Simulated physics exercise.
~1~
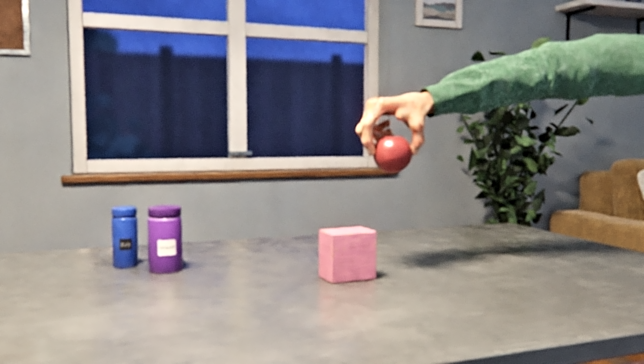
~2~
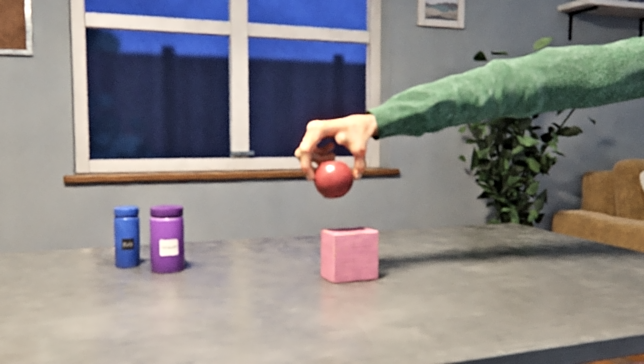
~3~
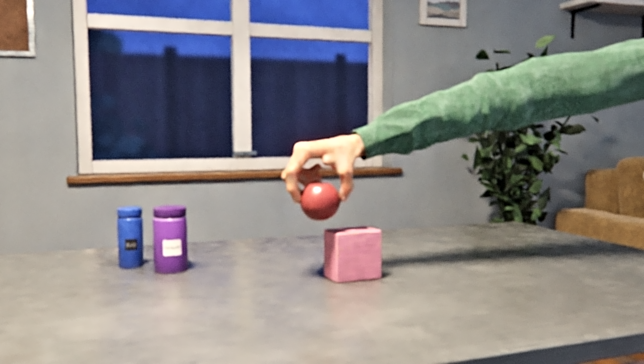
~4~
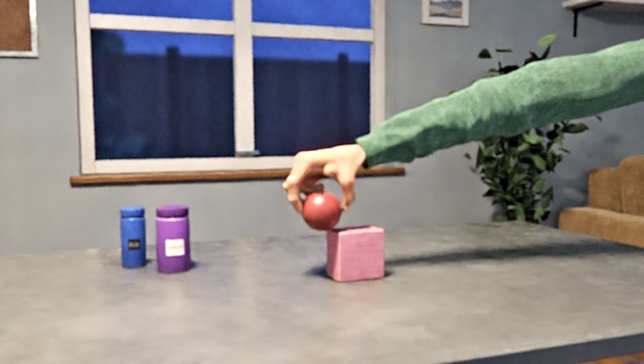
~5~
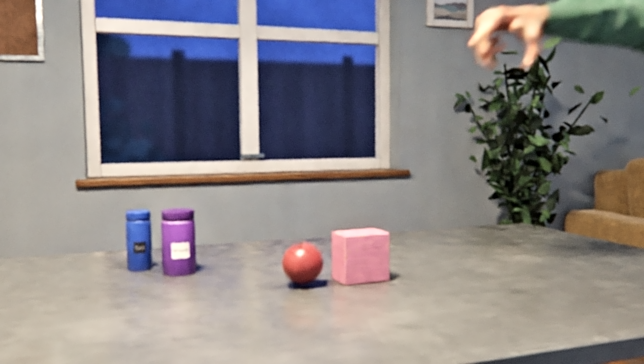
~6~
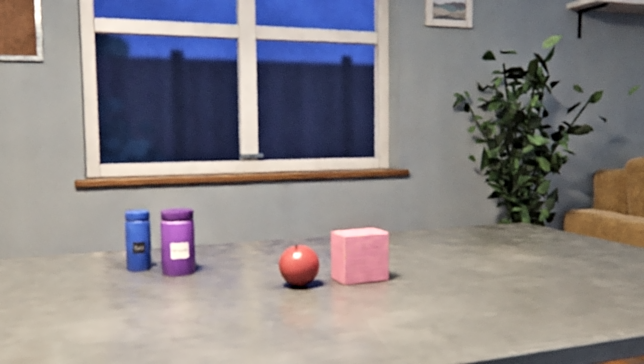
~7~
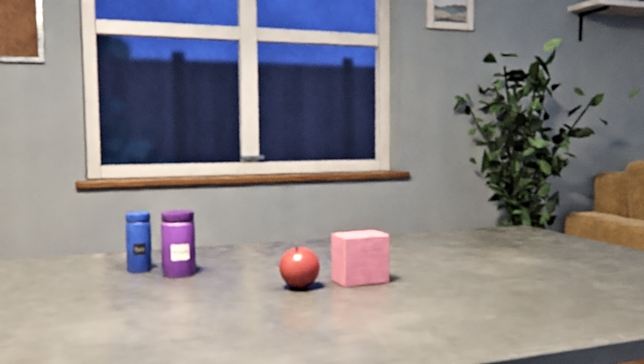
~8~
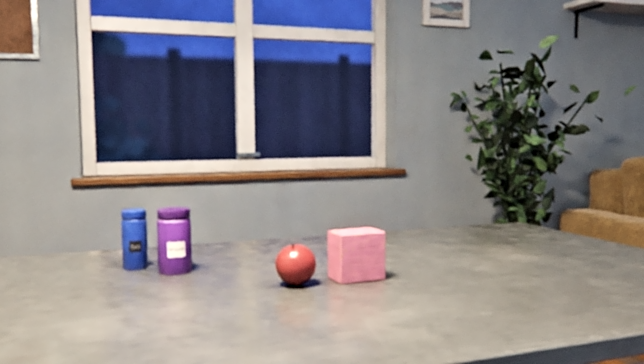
A red apple, lowered by a hand and released, ends up beside the pink block.
